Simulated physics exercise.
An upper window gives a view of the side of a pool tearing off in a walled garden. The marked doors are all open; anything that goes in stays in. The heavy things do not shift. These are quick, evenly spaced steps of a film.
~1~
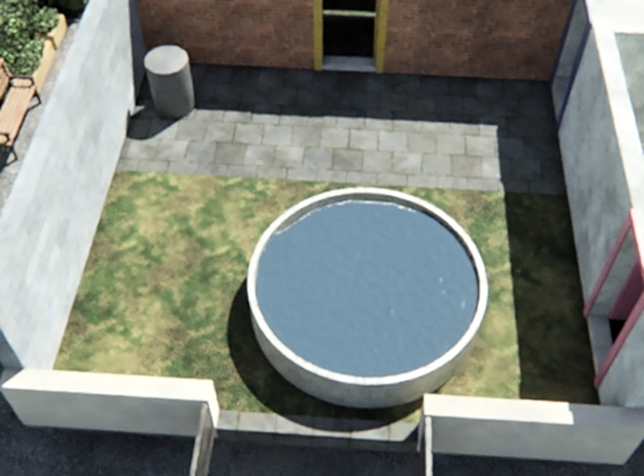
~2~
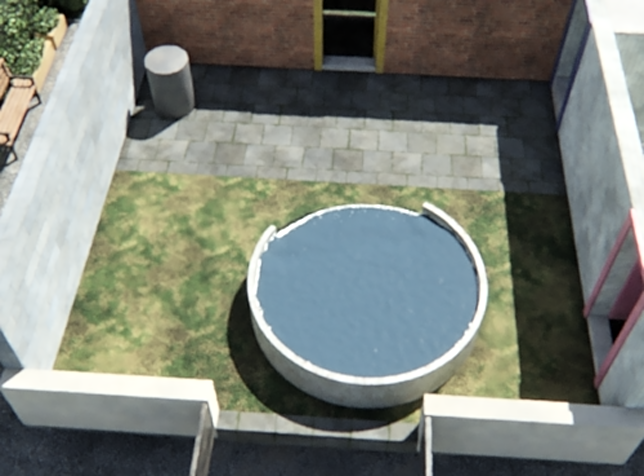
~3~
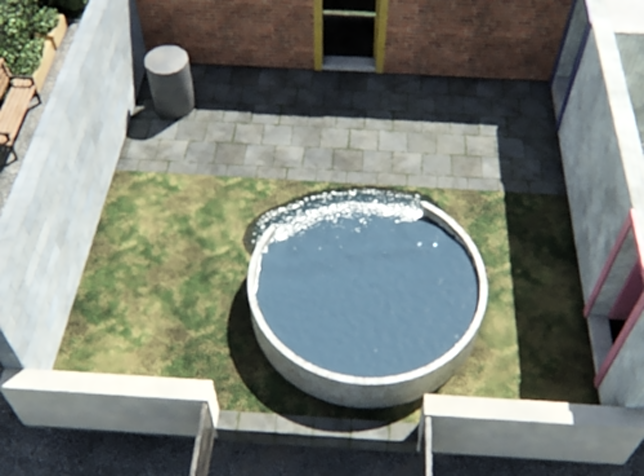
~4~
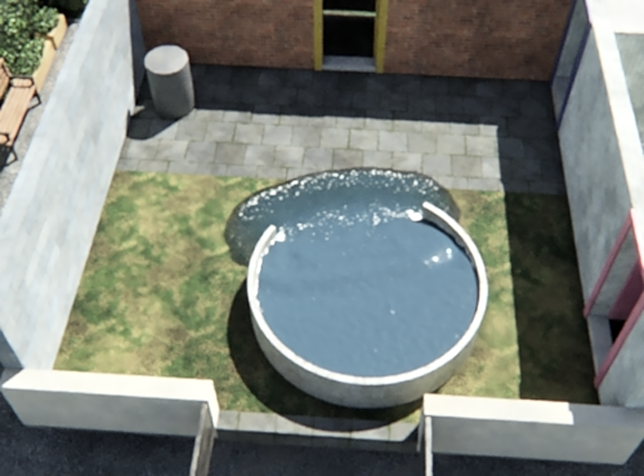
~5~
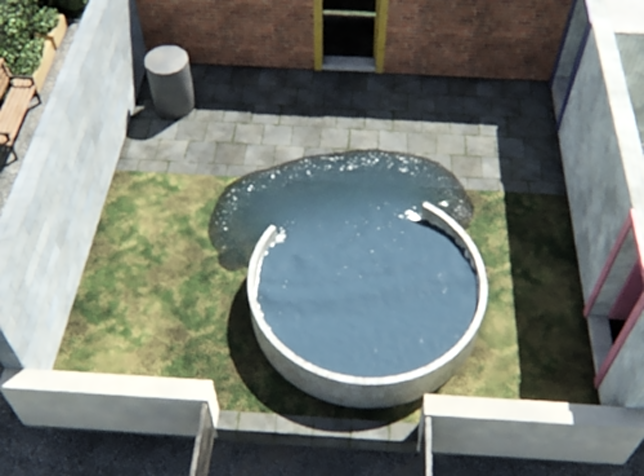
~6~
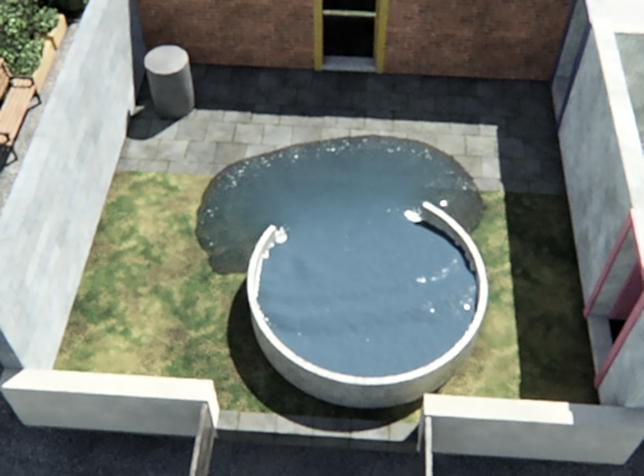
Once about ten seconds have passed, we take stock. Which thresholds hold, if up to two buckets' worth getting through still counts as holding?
The blue door holds; the pink door holds; the yellow door does not hold.
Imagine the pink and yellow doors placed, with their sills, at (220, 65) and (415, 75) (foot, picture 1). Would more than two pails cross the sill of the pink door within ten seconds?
The pink door overflows.
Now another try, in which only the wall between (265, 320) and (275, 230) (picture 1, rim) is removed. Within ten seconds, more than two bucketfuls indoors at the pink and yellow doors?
As it plays out, the pink door remains below and the yellow door remains below.
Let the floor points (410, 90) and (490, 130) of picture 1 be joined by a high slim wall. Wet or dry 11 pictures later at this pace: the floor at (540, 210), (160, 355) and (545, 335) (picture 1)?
Taking them in order, I'd say parched, parched and parched.
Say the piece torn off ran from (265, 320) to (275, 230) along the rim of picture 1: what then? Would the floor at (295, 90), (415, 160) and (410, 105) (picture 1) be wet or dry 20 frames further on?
In the order given: Untouched, untouched and untouched.
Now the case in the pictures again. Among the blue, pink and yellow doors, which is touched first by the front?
My pick is the yellow one.
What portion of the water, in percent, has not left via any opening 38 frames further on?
My estimate is some 94 percent.
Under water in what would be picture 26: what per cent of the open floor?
My guess is around 65 in a hundred.
A moment on, water covers 40 % of the floor; the blue door not reached, the pink door not reached, the yellow door not reached.
Next, water covers 60 % of the floor; the blue door not reached, the pink door not reached, the yellow door over two buckets in.
Then, water covers 65 % of the floor; the blue door wet at the sill, nothing in, the pink door not reached, the yellow door far over two buckets in.
Later, water covers 80 % of the floor; the blue door wet at the sill, nothing in, the pink door not reached, the yellow door far over two buckets in.
In the end, water covers 95 % of the floor; the blue door wet at the sill, nothing in, the pink door wet at the sill, nothing in, the yellow door far over two buckets in.
